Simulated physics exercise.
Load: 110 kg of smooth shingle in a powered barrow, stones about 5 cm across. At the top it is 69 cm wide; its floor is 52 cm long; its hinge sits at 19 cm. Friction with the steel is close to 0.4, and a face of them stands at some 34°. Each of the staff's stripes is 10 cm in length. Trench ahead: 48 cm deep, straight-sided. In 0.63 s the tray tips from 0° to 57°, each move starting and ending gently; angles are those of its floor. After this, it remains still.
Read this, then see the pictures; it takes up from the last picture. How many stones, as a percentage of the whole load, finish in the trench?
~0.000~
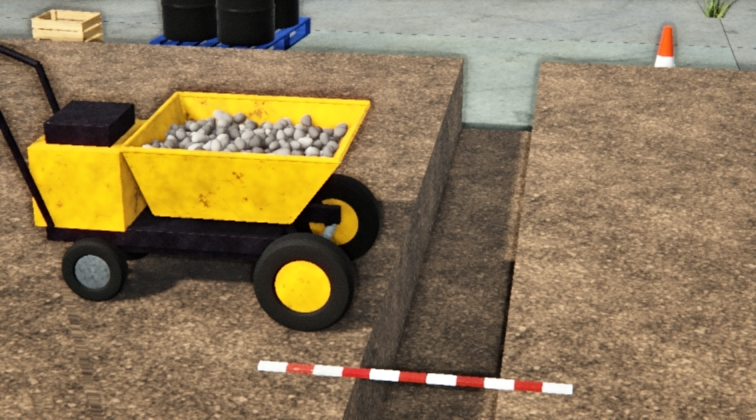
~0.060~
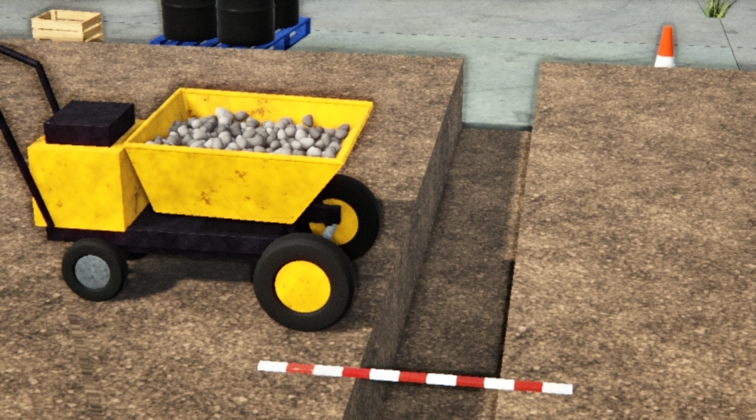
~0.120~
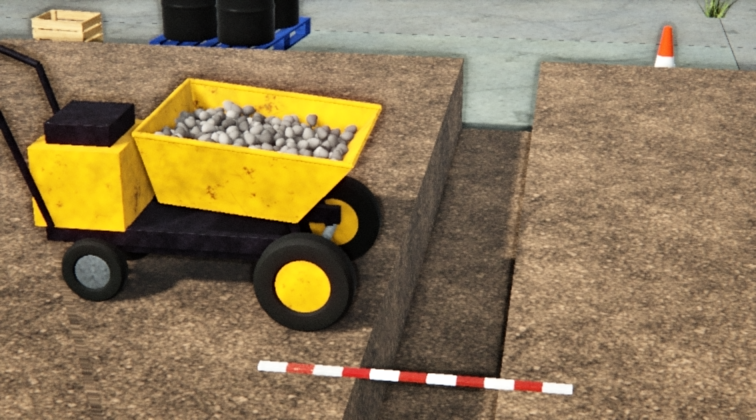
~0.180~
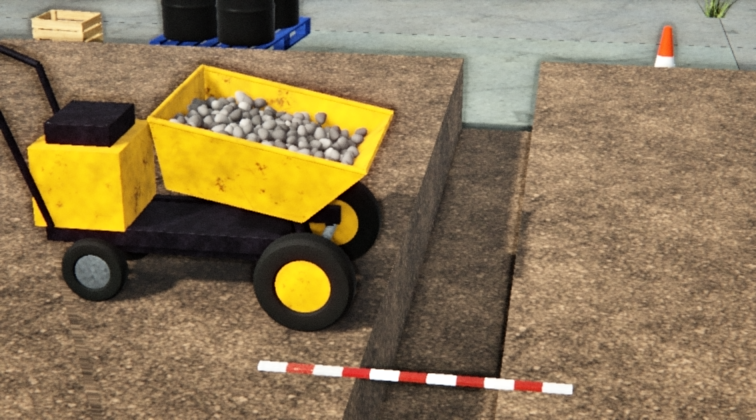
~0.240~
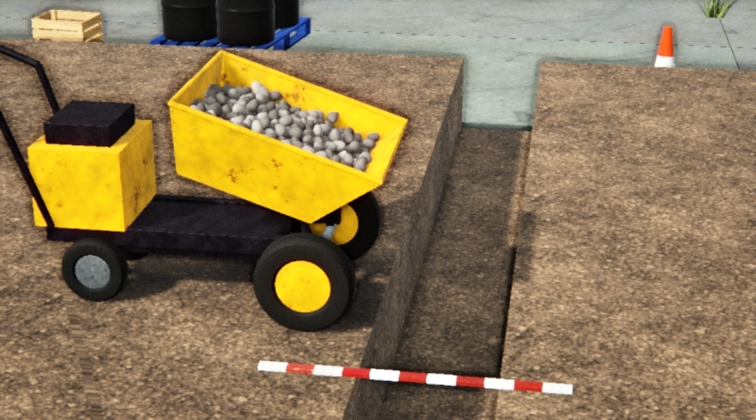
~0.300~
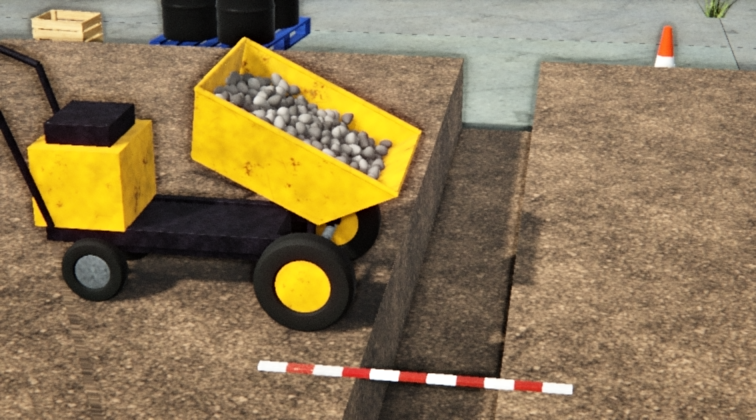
Roughly 38 per cent of the load ends up in the trench.
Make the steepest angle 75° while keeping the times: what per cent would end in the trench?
In that case around 45 percent.
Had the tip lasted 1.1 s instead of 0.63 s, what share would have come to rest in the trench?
50 %.
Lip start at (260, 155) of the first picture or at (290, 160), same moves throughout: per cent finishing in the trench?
About 70 per cent first, then about 65 per cent.
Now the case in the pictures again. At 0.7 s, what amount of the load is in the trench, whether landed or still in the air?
Roughly 10% by that time.
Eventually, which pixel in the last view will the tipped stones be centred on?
In the last view, about (501, 371).
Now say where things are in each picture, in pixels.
The first frame shows lip at (339, 161), floor tilted 0°, highest stones at (241, 133).
The second frame shows lip at (343, 162), floor tilted 1°, highest stones at (225, 132); the stones move at 0.3 m/s on average.
The third frame shows lip at (352, 166), floor tilted 5°, highest stones at (216, 123); the stones move at 0.7 m/s on average.
In the fourth frame, the tray is at 11°, its lip at (366, 173); the top of the load is at (213, 110); the stones move at 0.9 m/s on average.
The fifth frame shows lip at (381, 182), floor tilted 19°, highest stones at (227, 96); the stones move at 1.1 m/s on average.
In the sixth frame, the tray is at 26°, its lip at (397, 195); the top of the load is at (240, 84); the stones move at 1.2 m/s on average.
After 0.5 s the floor is at 48°; 100 % in the tray; the foremost stones are at (406, 203).
After 0.7 s the floor is at 57°; 91 % in the tray, 9 % in the trench; the foremost stones are at (496, 261).
After 1.1 s the floor is at 57°; 49 % in the tray, 18 % in the trench, 33 % past the trench; the foremost stones are at (647, 312).
After 3.0 s the floor is at 57°; 26 % in the tray, 38 % in the trench, 36 % past the trench; the foremost stones are past the picture's edge.
